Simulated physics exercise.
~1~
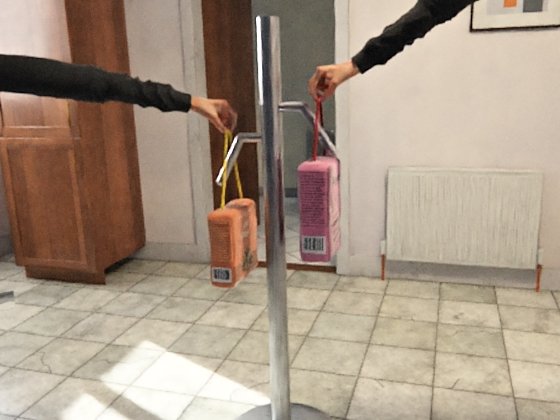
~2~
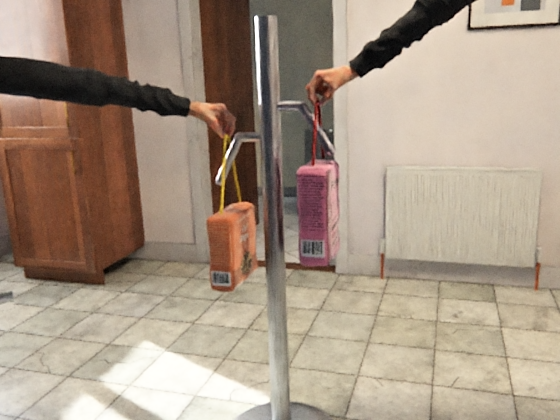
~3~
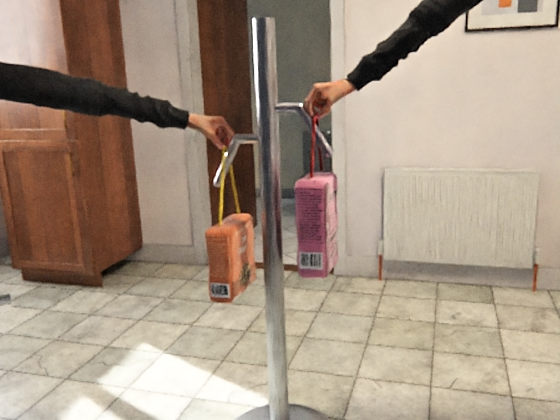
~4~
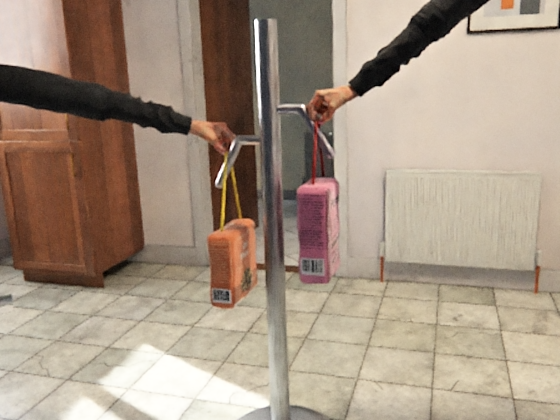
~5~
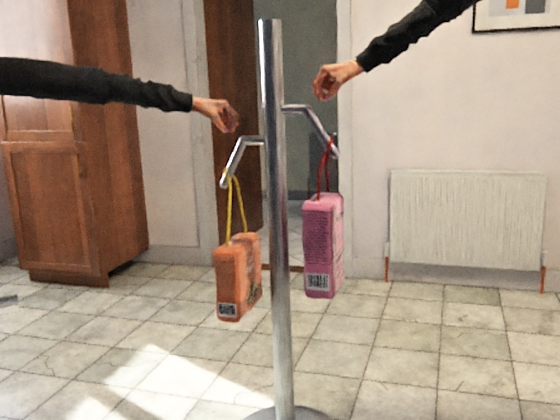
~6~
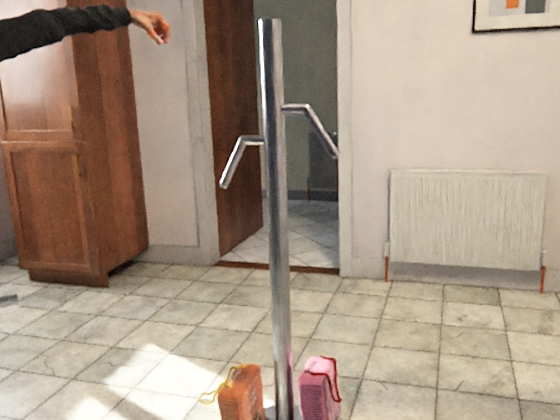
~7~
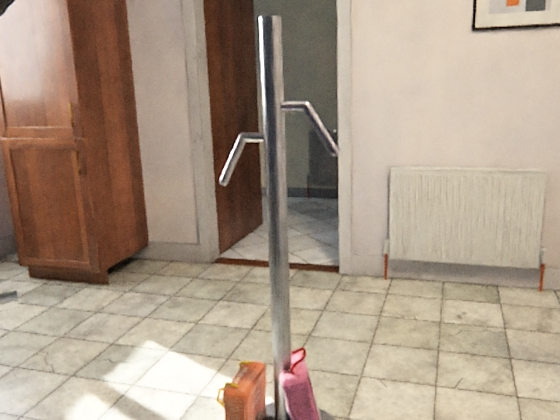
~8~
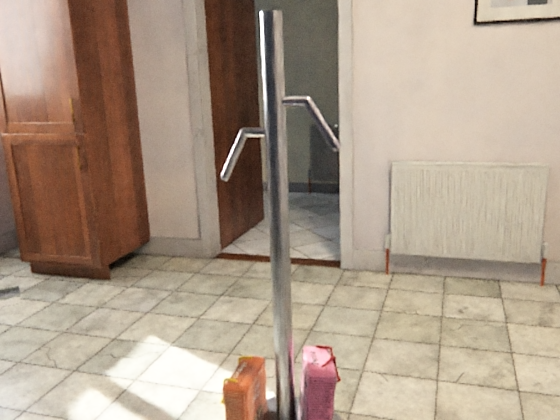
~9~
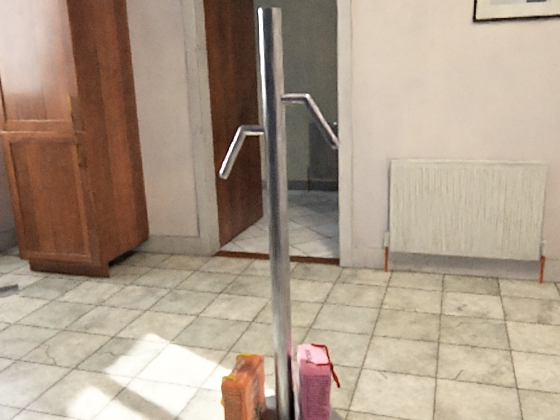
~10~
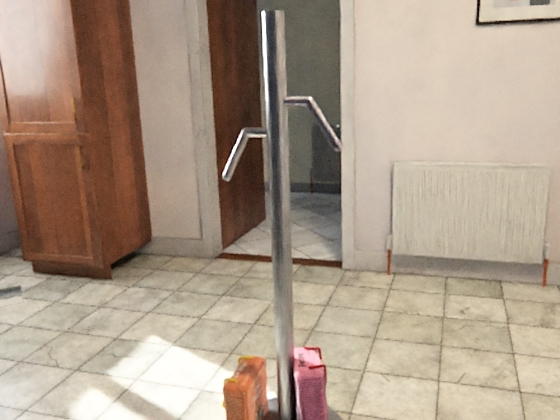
Orange and pink bags dropping to the tiled floor beside a metal stand after two hands release their loops at its pegs.
